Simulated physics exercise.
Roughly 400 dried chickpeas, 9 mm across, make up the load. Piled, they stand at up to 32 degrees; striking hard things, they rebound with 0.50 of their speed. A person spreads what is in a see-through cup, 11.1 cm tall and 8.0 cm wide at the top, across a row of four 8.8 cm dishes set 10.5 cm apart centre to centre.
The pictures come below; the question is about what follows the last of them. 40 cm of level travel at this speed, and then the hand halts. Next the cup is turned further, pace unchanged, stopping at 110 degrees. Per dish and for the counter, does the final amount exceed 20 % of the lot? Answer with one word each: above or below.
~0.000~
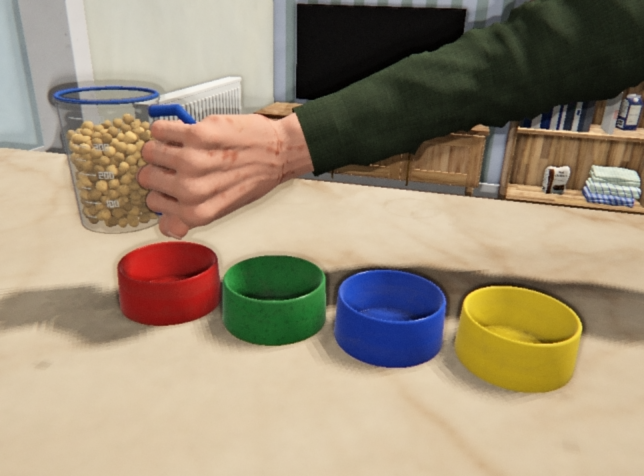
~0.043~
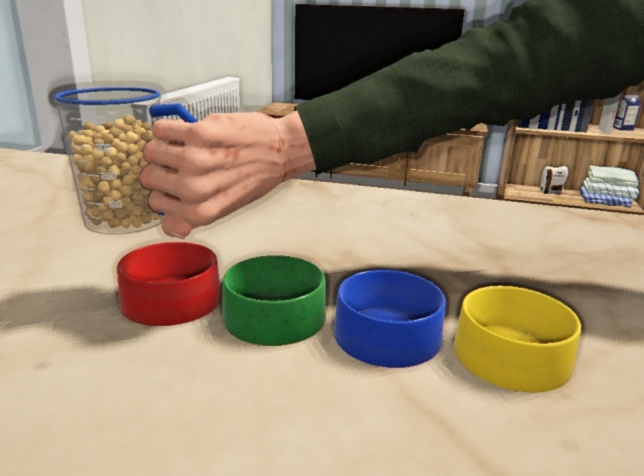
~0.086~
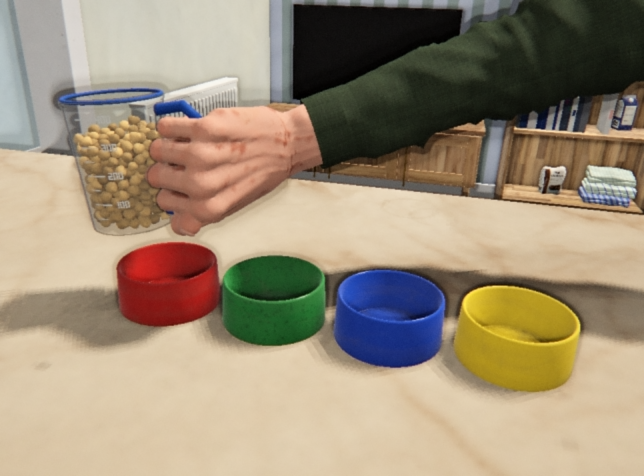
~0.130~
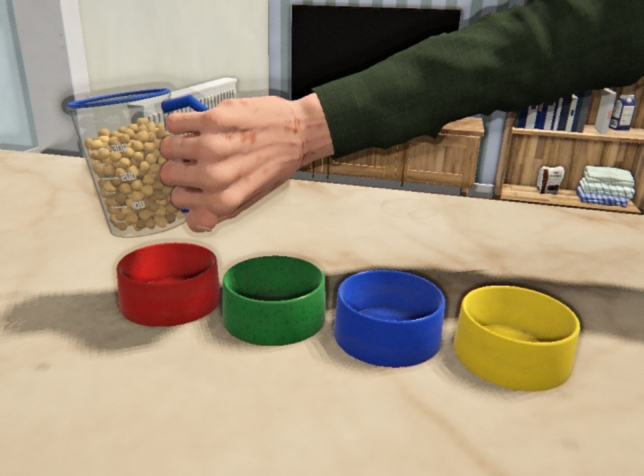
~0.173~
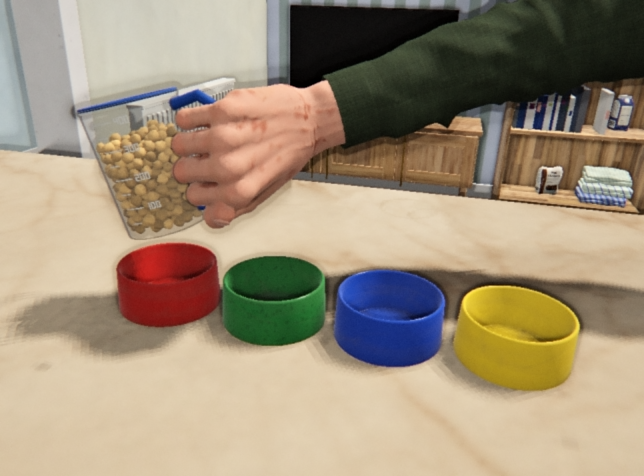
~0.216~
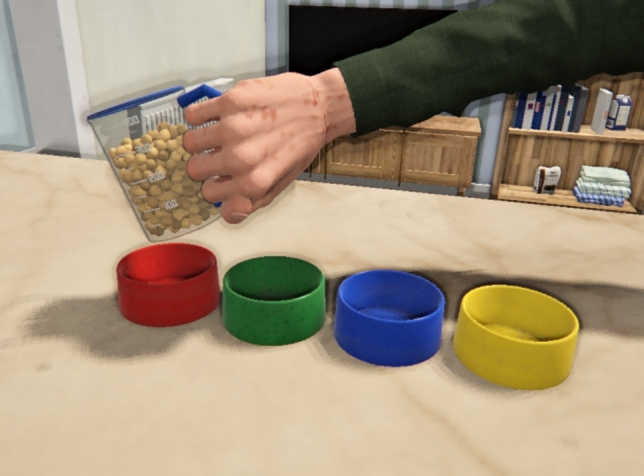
Red below, blue above, green below, yellow above, counter below.
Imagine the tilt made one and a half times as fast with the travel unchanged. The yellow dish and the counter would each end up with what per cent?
The yellow dish 20, the counter 20.
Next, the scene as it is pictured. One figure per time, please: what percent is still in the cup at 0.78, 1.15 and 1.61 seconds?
Roughly 100, then 65, then 30.
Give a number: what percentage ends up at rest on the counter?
About 15 percent.
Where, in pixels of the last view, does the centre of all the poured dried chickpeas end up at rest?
About (429, 323).
Then, at 0.78 s, tilt 92 degrees; cup holds 100 %.
Then, at 1.15 s, tilt 110 degrees; cup holds 65 %, blue 30 %, green 5 %.
After 1.61 s, tilt 110 degrees; cup holds 30 %, blue 45 %, green 5 %, yellow 15 %.
At rest (3.0 s), red 0 %, blue 45 %, green 5 %, yellow 40 %, counter 15 %.
